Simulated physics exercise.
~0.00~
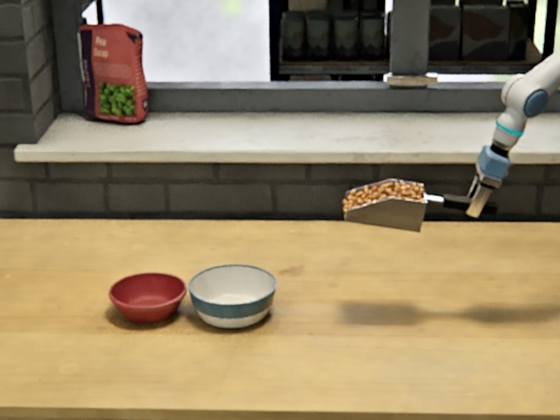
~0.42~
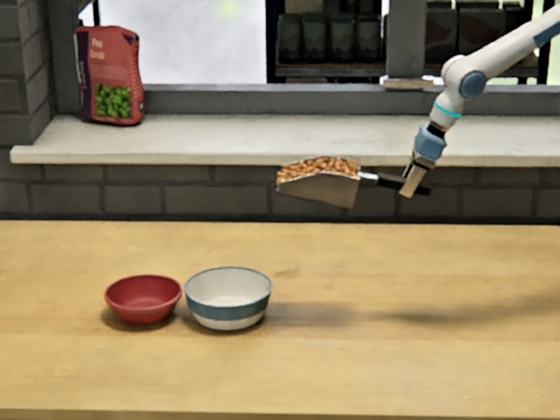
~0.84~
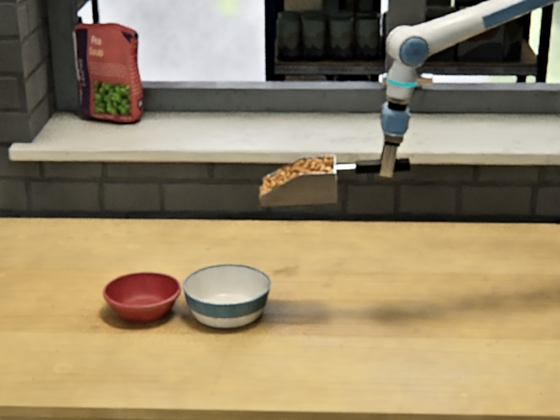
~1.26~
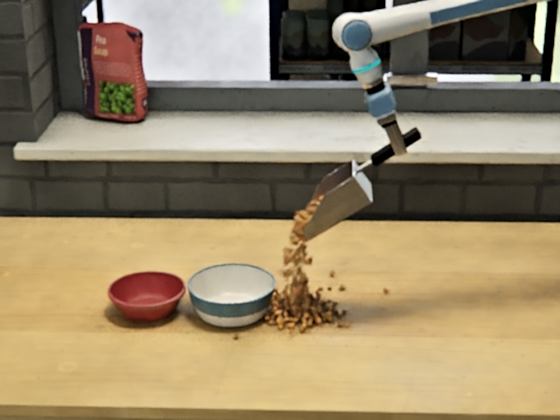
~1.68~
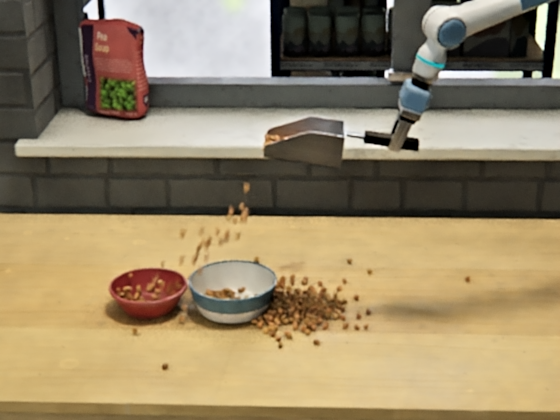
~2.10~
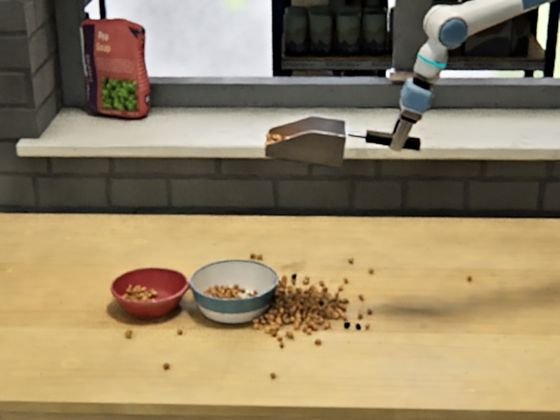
The clip opens with a robot arm holding a metal scoop heaped with dried beans above a wooden table, where a red bowl and a white bowl with a blue band sit side by side. The arm carries the scoop left toward the bowls. It then draws back slightly and tips the scoop steeply, pouring beans onto the table just right of the white bowl. Next the scoop swings up and left, flinging more beans over both bowls. Finally the scoop hangs still, with some beans in each bowl and many scattered across the table.
